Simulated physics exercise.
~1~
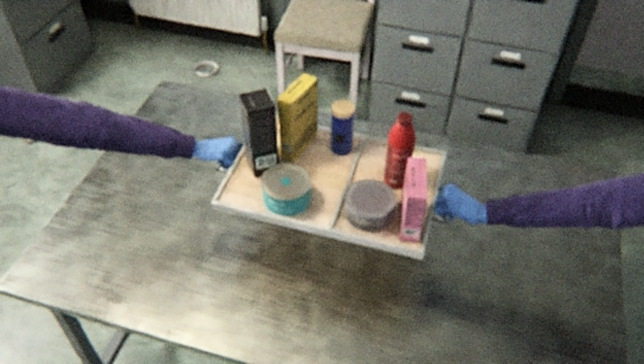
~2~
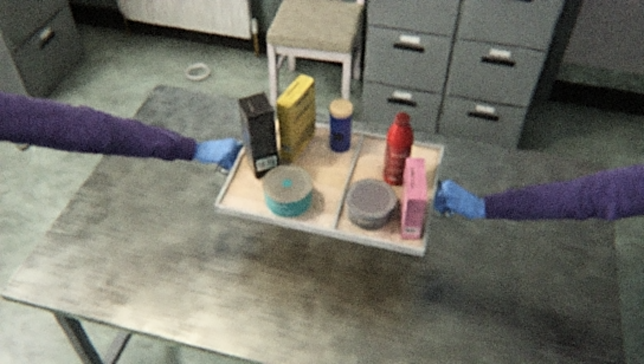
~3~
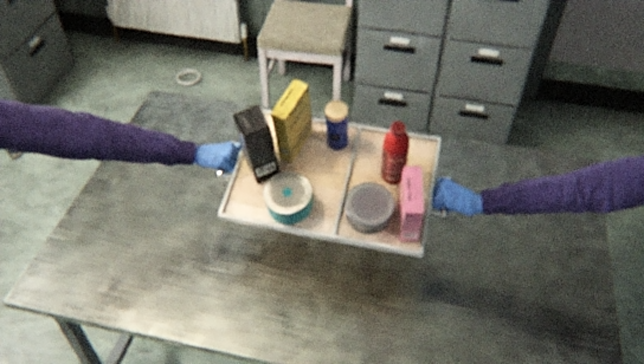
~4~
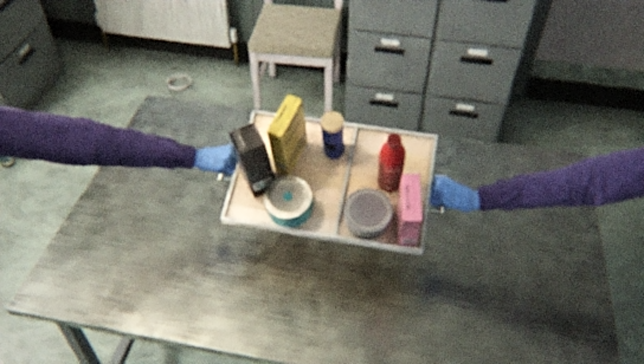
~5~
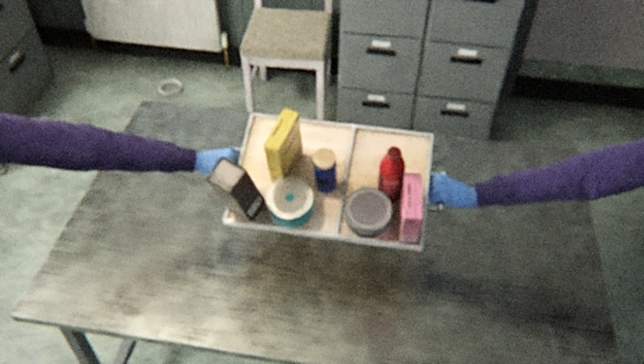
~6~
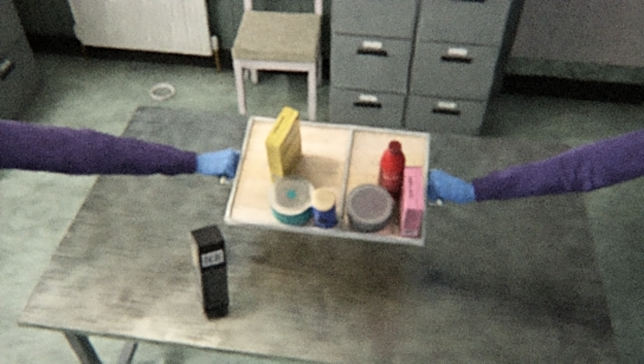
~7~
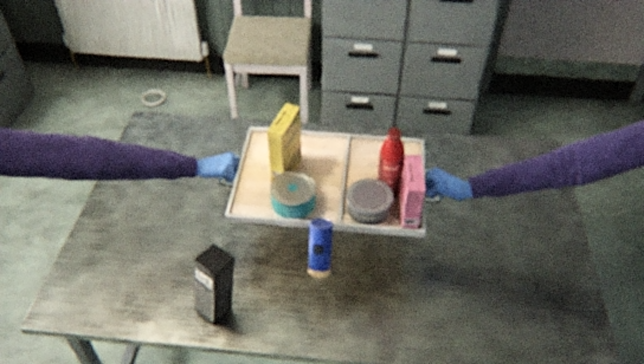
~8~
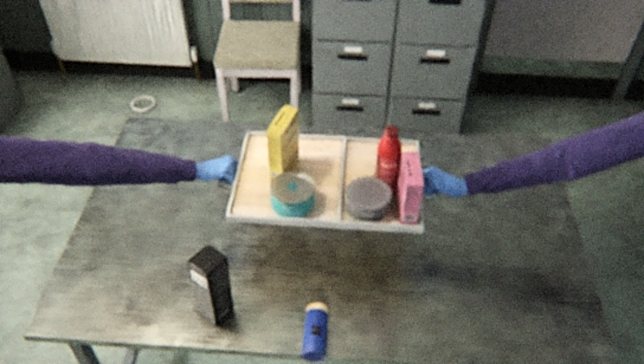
In a room with grey filing cabinets, a chair and a radiator, seen from above, two gloved hands in purple sleeves hold a pale tray over a metal table. On it stand a black carton, yellow packet and blue jar towards the left and middle, a turquoise tub in front, and a grey tub, red bottle and pink packet on the right. The near edge dips, and several items lean and slide forward. The black carton drops onto the table, then the blue jar follows as the tray levels. The carton ends standing upside down, the jar lies on its side, and the other five remain aboard.
